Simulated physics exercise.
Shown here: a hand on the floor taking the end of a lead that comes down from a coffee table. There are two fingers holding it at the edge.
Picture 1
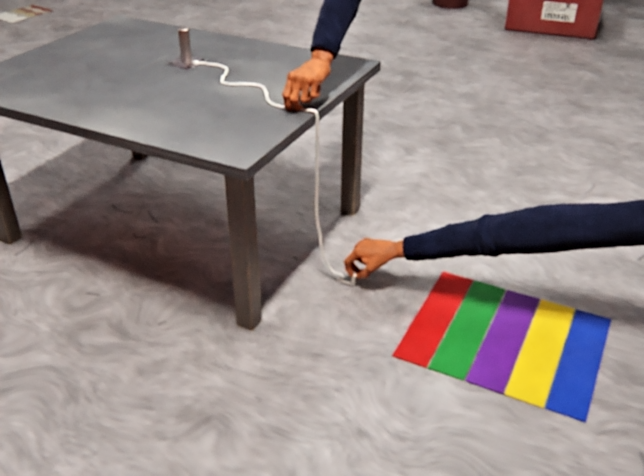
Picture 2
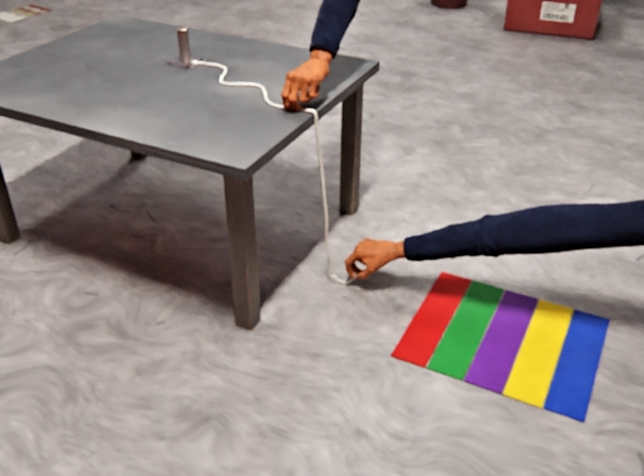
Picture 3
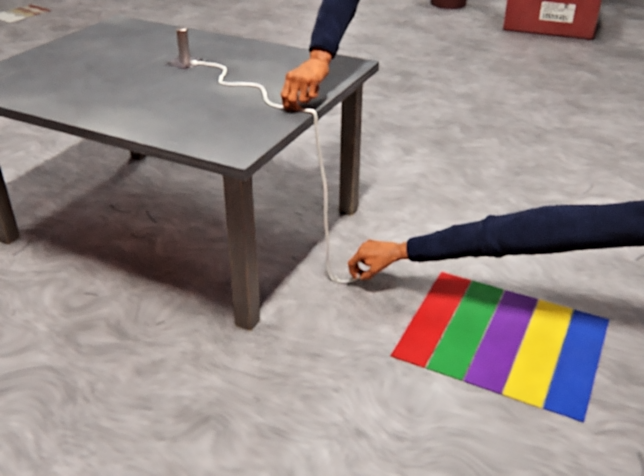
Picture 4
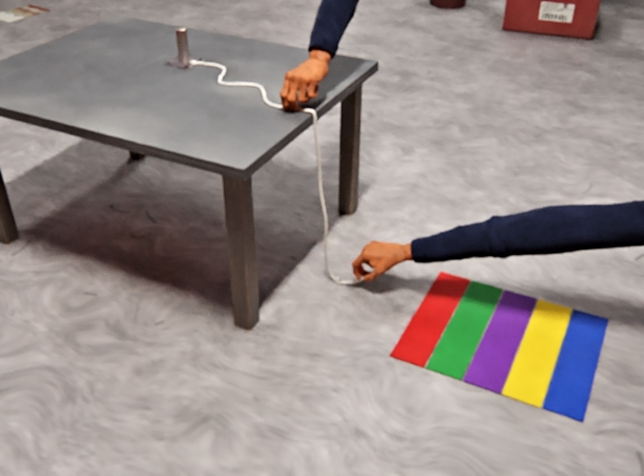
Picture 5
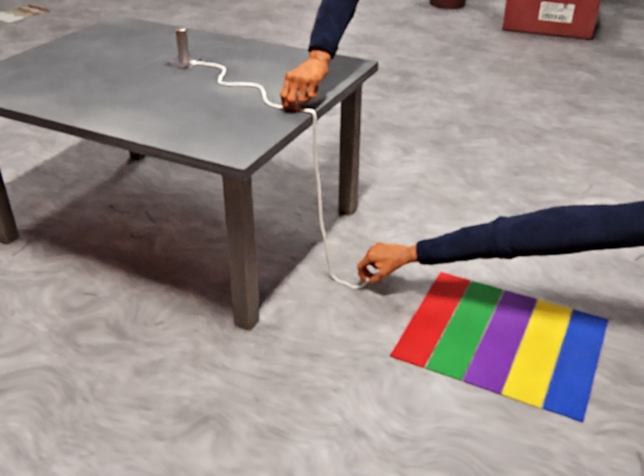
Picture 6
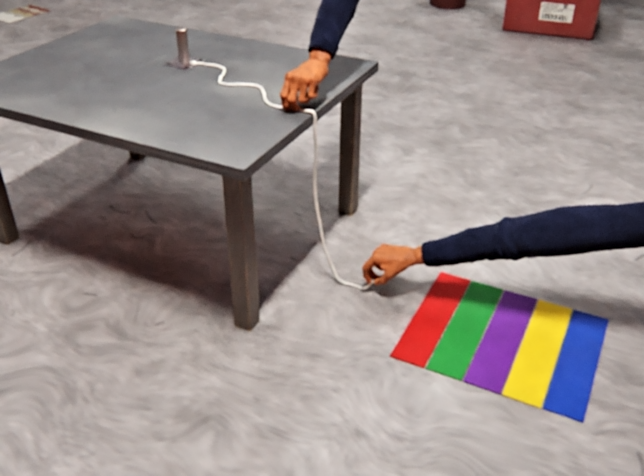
A hand near the floor slowly drawing the end of a white cord slightly right, while another hand presses it at the table edge.
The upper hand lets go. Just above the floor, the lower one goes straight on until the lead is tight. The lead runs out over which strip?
The purple one.
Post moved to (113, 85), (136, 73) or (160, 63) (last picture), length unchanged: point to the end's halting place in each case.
Try by try: (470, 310), (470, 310) and (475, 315).
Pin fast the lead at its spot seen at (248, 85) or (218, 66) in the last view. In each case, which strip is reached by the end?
Result, first place: Green; second place: Purple.
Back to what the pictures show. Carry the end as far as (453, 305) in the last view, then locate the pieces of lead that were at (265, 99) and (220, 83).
To (301, 100) and (246, 81).
Early on, end near (453, 305); over red.
Midway, end near (487, 316); over green.
At the end of the slack, end near (507, 322); over purple. The purple one.
